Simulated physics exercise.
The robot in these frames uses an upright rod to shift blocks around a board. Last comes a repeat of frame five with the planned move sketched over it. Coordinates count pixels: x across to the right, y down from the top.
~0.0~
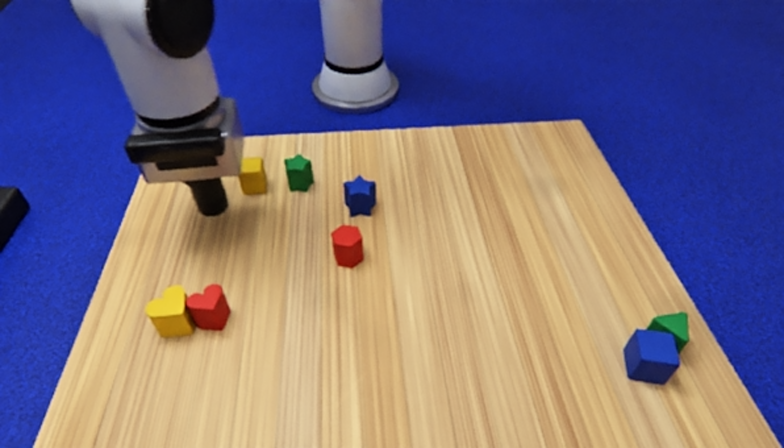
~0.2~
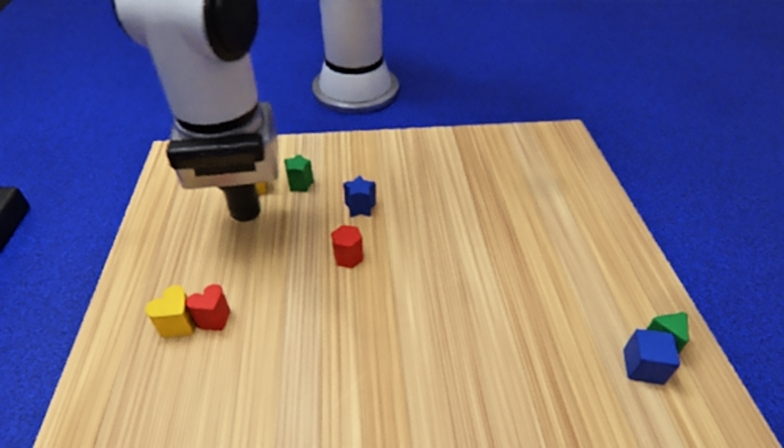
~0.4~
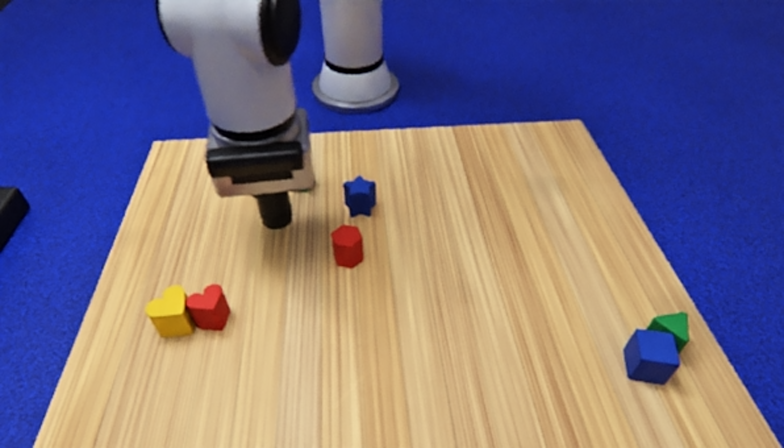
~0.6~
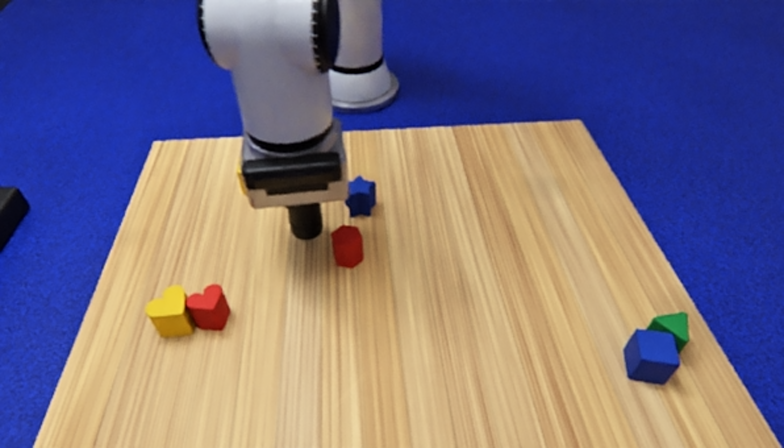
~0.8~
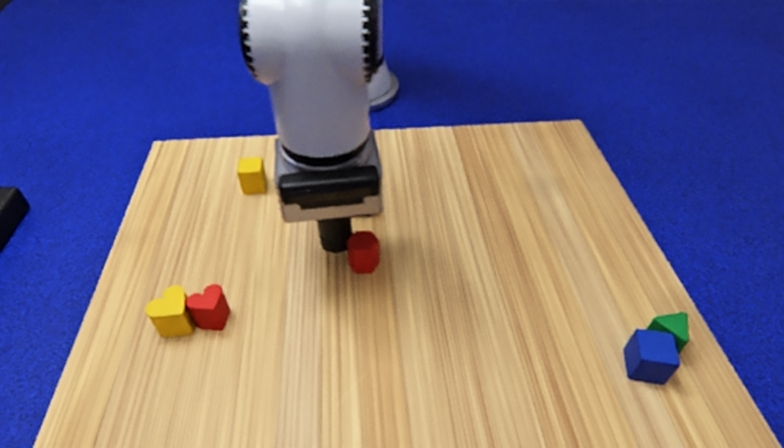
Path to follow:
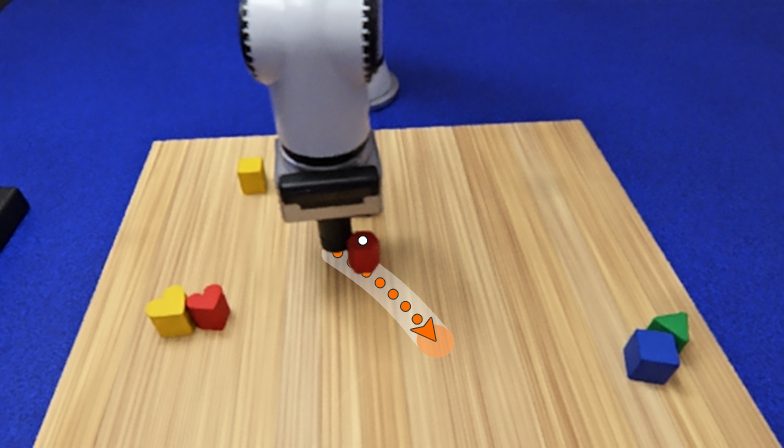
Robot arm sliding its upright rod rightward across a wooden board of coloured blocks, nudging a red six-sided block slightly right.
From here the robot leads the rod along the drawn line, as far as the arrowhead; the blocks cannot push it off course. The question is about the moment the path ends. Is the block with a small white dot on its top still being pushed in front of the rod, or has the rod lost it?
Once the path is finished, the block with a small white dot on its top lies beside or behind the rod.
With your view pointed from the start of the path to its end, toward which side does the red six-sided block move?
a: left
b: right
Letter a.
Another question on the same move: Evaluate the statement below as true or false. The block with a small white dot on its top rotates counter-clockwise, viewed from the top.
The statement is true.
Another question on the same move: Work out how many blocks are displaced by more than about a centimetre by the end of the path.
It looks like one block will be pushed more than about 1 cm.
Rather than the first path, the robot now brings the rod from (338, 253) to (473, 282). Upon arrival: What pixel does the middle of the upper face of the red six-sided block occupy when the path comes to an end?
Around (480, 286).
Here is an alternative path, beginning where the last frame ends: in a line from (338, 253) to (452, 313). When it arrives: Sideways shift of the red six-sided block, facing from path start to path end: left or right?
Left side.
Drawn move, from (338, 253) through (372, 276) and (404, 305) to (435, 341); the dot is on the red six-sided block.
What follows on the original path. One third of the way, rod (371, 265); red six-sided block (404, 258), turned 30° anticlockwise.
Two thirds of the way, rod (405, 295); red six-sided block (427, 263), turned 65° anticlockwise.
At the end, rod (437, 330); blue star still; red six-sided block (427, 263), turned 65° anticlockwise.
